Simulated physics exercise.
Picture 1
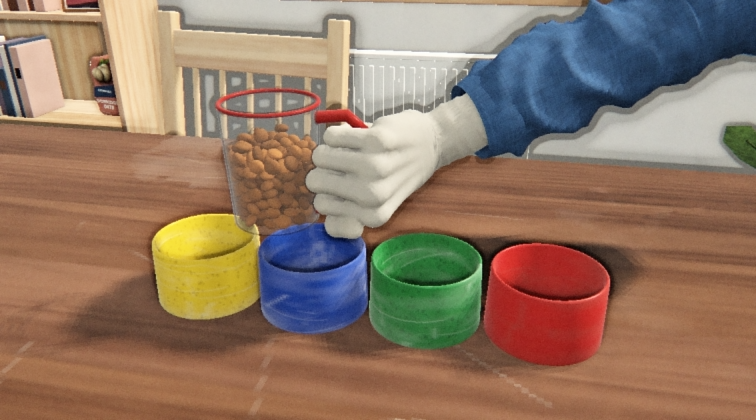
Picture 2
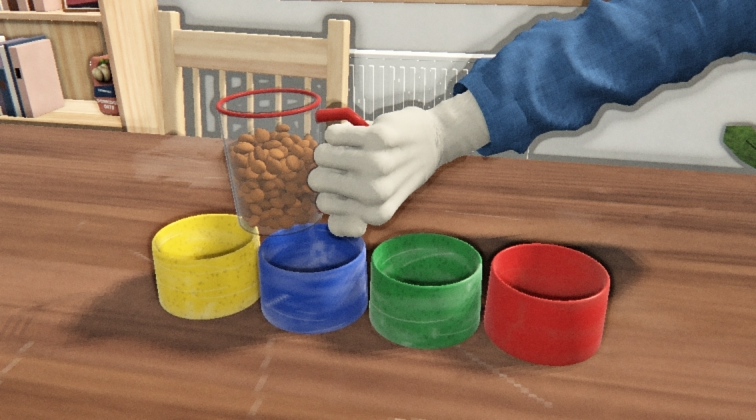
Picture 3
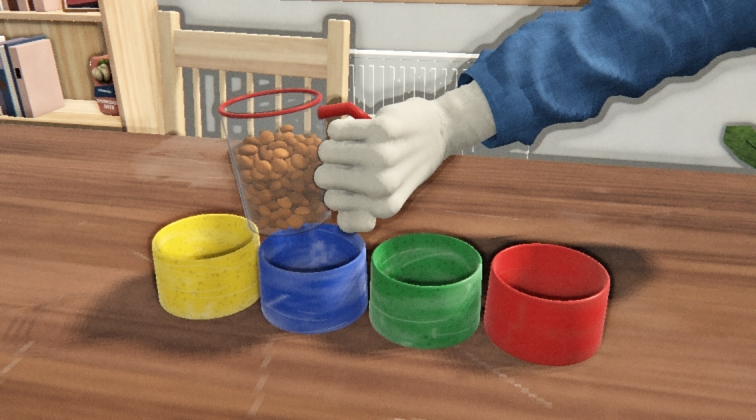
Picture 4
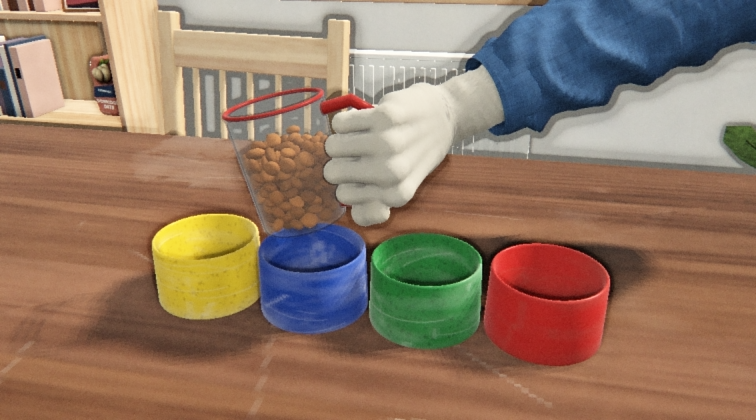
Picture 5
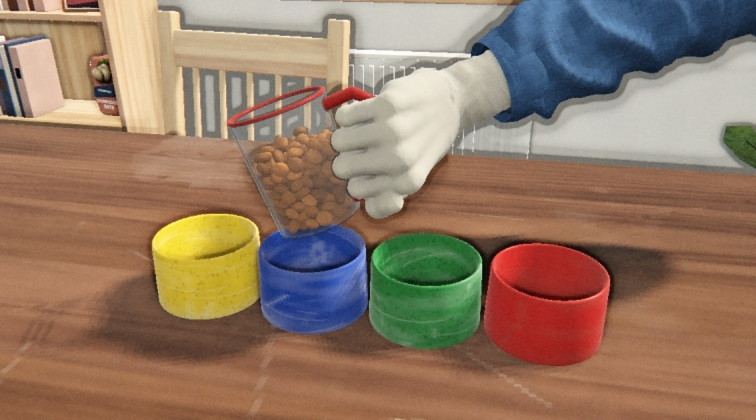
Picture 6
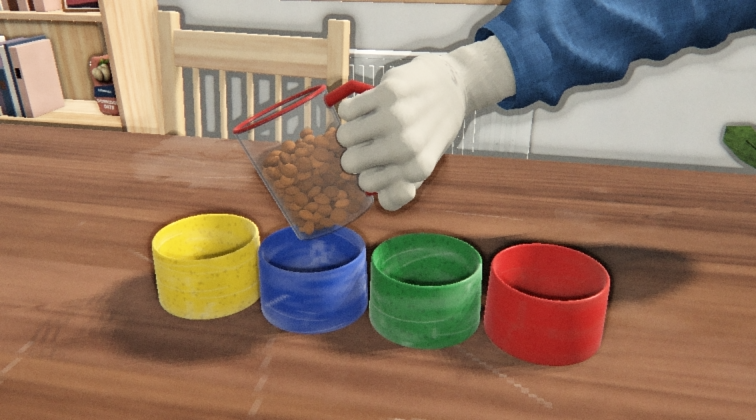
A gloved hand tilting a clear, red-rimmed cup of brown kibble leftward while moving slightly right behind four colourful dishes.
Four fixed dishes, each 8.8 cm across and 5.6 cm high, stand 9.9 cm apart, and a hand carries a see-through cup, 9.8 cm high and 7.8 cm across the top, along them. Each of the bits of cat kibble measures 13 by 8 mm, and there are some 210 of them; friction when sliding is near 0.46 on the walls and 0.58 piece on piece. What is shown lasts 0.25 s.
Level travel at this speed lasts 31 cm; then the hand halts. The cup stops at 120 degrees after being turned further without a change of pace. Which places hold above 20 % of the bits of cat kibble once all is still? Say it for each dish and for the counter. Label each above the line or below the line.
Red: Below the line; blue: Below the line; green: Above the line; yellow: Below the line; counter: Below the line.
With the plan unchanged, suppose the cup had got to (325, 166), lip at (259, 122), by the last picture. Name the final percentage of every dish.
Red 90; blue 0; green 0; yellow 0.
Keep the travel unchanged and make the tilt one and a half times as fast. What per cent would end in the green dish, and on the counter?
Then the green dish would get 40 and the counter 20.
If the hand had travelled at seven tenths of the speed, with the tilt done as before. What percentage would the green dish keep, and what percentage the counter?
Green: 20; counter: 20.
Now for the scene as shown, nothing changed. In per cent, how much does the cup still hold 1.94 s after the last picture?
0 per cent.
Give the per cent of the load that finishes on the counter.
10 %.
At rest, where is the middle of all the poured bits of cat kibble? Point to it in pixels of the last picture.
Roughly (424, 294).
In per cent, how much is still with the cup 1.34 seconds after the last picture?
I reckon around 0 per cent.
Then, 0.80 s after the last picture, tilt 120 degrees; cup holds 60 %, blue 5 %, green 25 %.
Then, 1.34 s after the last picture, tilt 120 degrees; cup holds 0 %, red 5 %, blue 5 %, green 80 %.
Then, 1.94 s after the last picture, tilt 120 degrees; cup holds 0 %, red 5 %, blue 5 %, green 80 %.
In the end, red 5 %, blue 5 %, green 80 %, yellow 0 %, counter 10 %.
